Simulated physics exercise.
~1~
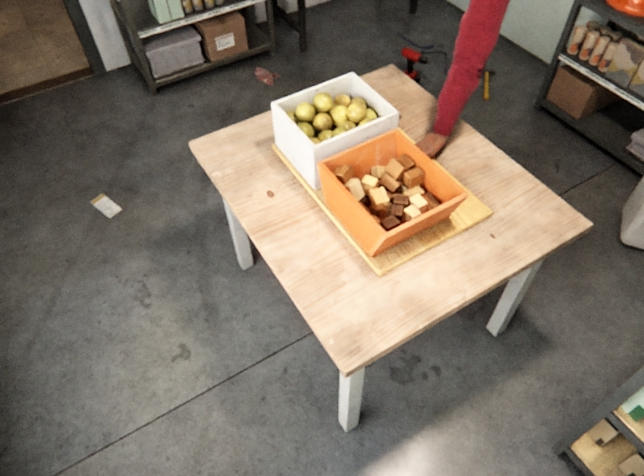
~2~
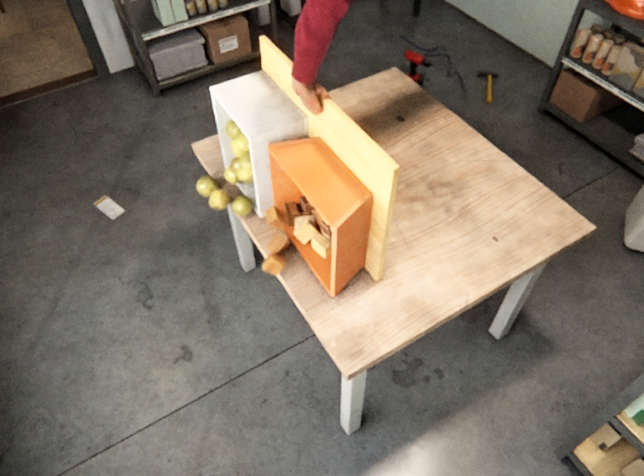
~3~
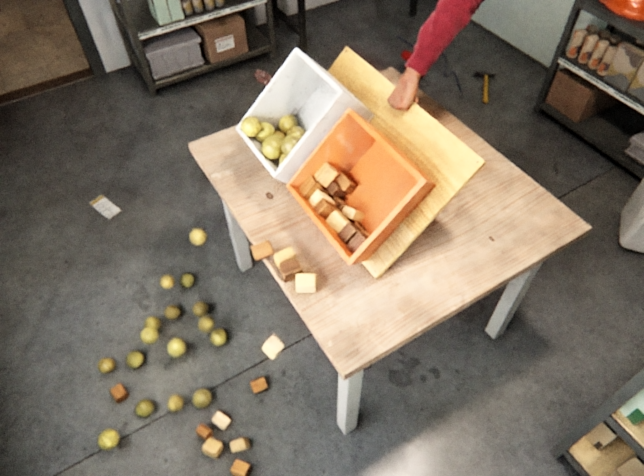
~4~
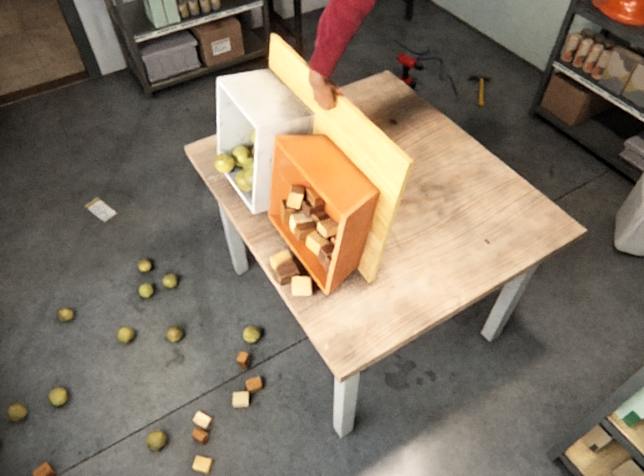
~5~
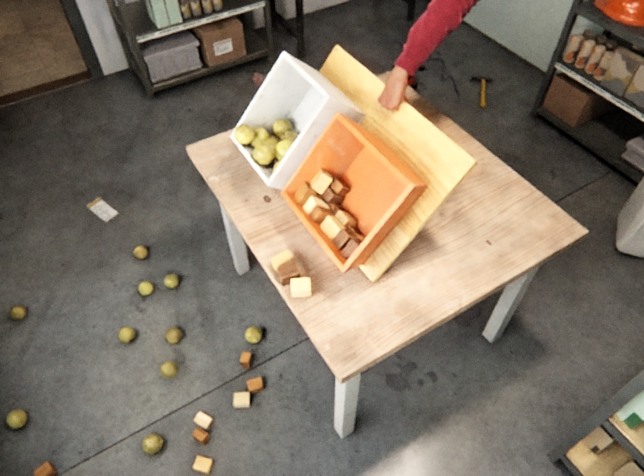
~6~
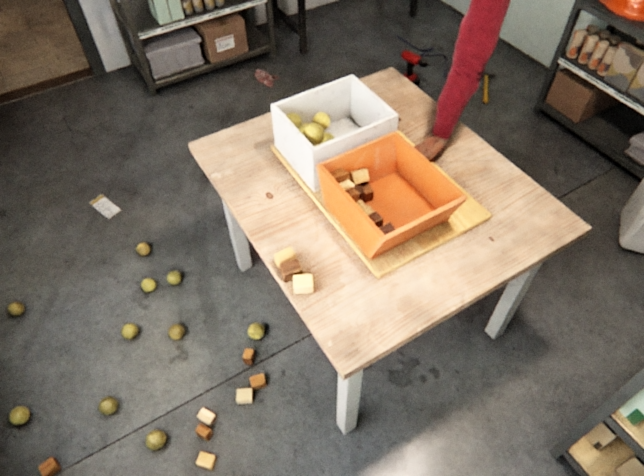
The clip opens on a white tub of yellow apples and an orange tub of wooden blocks, side by side on a board on a table. A red-sleeved arm lifts the board's right edge until it stands nearly upright, and apples and blocks tumble out to the left. The board leans back partway, with fruit and blocks scattered across the floor and a few blocks left on the table. The hand raises it steeply again, then eases it down. Finally the board lies flat, with some apples and blocks still in their tubs and many on the floor.
